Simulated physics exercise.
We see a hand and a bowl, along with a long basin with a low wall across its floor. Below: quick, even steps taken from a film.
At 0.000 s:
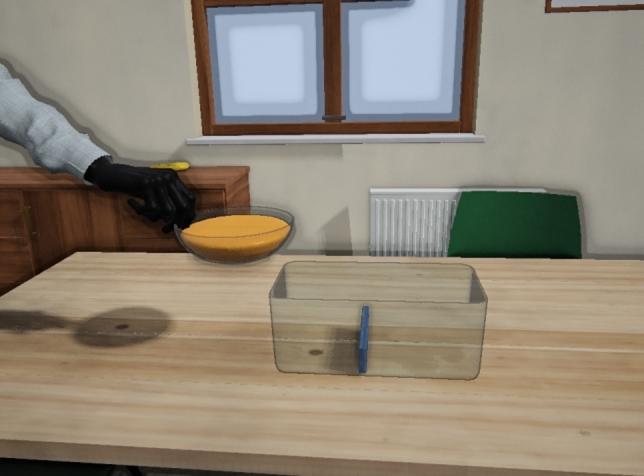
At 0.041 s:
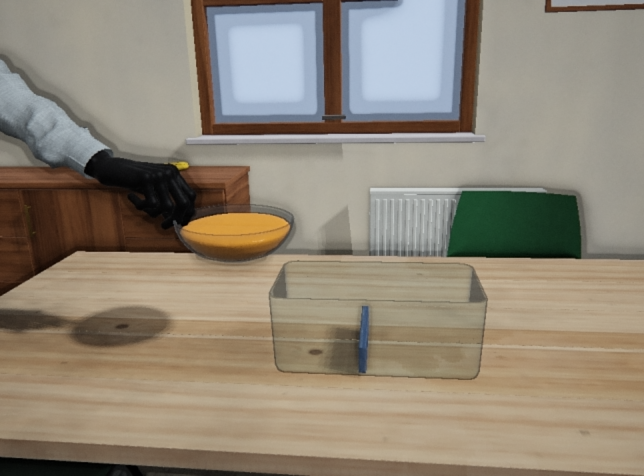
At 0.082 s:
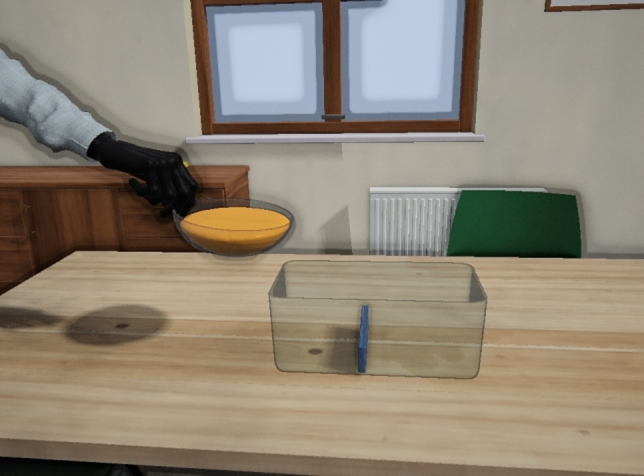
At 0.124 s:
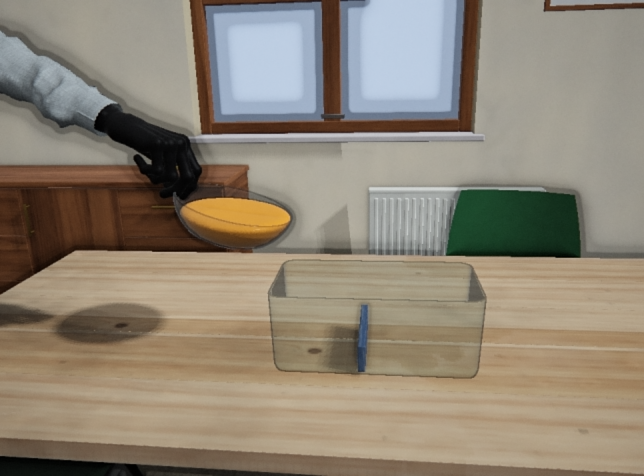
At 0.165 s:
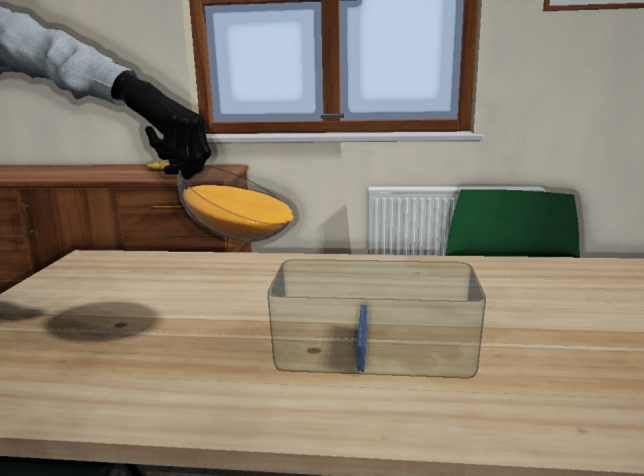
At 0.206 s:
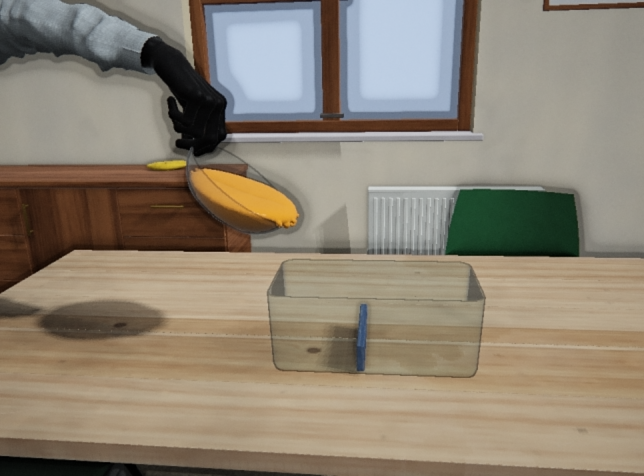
Bowl of orange juice tilting steadily to the right in a black-gloved hand, above a table with a clear, low-walled basin.
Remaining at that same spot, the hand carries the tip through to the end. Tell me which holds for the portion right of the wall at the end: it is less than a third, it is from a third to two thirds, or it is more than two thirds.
Well, the amount right of the wall reaches a third without passing two thirds.
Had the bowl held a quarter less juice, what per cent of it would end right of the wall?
Roughly 55 in a hundred.
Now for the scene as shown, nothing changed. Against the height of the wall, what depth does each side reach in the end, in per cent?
I'd say about 30 for the left and about 40 for the right.
A moment on, the bowl is tipped right over and 4 per cent is still to pour, 24 is left of the wall and 2 right of it.
Next, the bowl is tipped right over and 0 per cent is still to pour, 24 is left of the wall and 71 right of it.
Then the bowl is tipped right over and 1 per cent is still to pour, 25 is left of the wall and 44 right of it.
Later the bowl is tipped right over and 0 per cent is still to pour, 34 is left of the wall and 57 right of it.
Finally, 36 per cent lies left of the wall, 58 right of it and 7 outside.
